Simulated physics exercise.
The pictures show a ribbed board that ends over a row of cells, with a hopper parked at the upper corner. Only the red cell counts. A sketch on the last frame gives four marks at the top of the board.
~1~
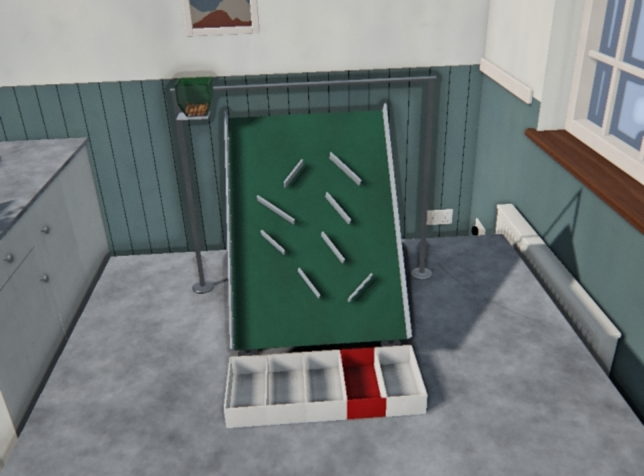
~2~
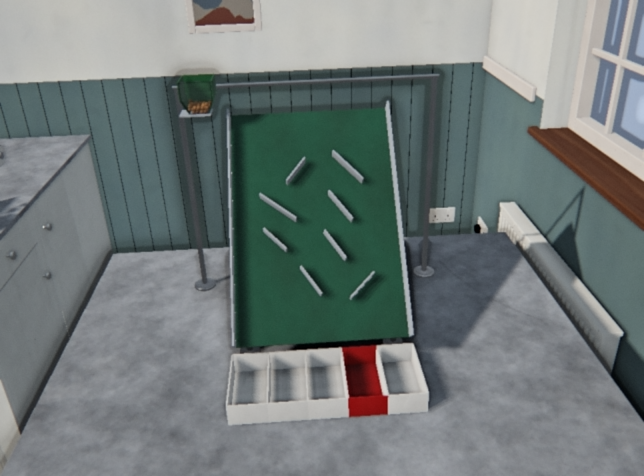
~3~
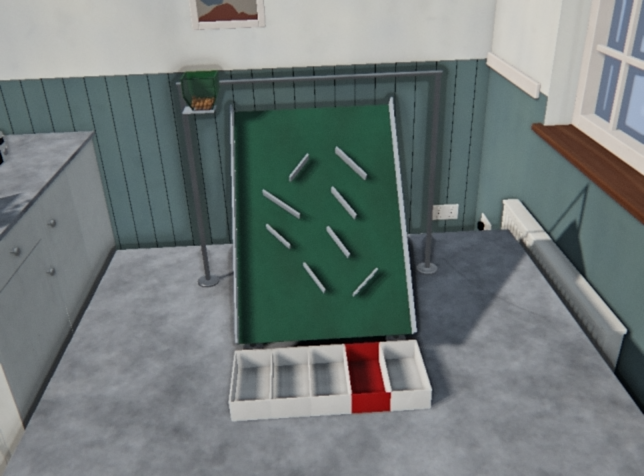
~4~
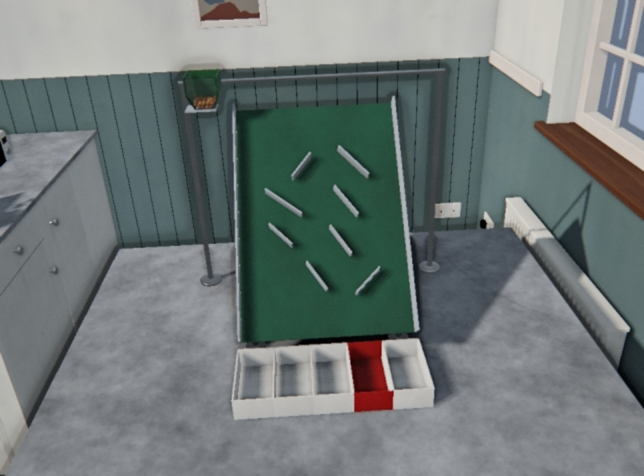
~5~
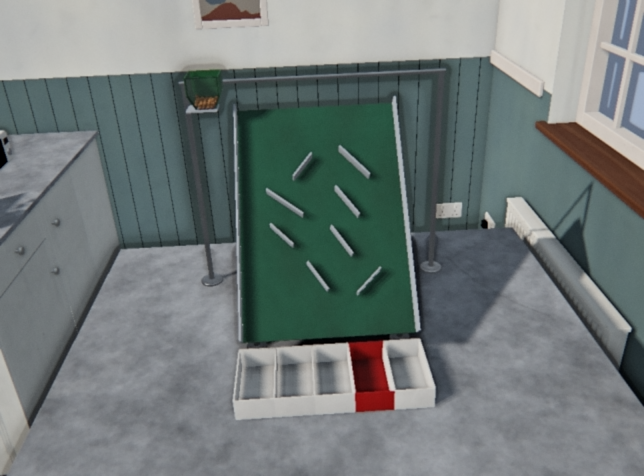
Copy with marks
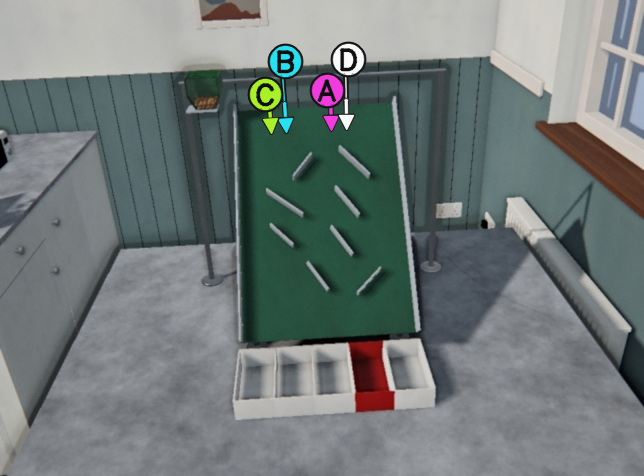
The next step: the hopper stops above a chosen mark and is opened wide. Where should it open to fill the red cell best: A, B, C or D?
It is B.
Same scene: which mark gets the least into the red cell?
Mark D.
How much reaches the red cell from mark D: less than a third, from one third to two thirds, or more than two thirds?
It is less than a third.
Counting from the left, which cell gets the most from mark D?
The fifth.
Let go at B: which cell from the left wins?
The fourth.
On the marked copy, mark A meets the board at (331, 125); mark B meets the board at (286, 127); mark C meets the board at (271, 128); mark D meets the board at (346, 124).
With A, about half in the red cell, about a third in other cells, a small part outside the box.
With B, about two thirds in the red cell, about a quarter in other cells, a small part outside the box.
With C, about a third in the red cell, about a third in other cells, about a quarter outside the box.
With D, a small part in the red cell, most in other cells, a small part outside the box.
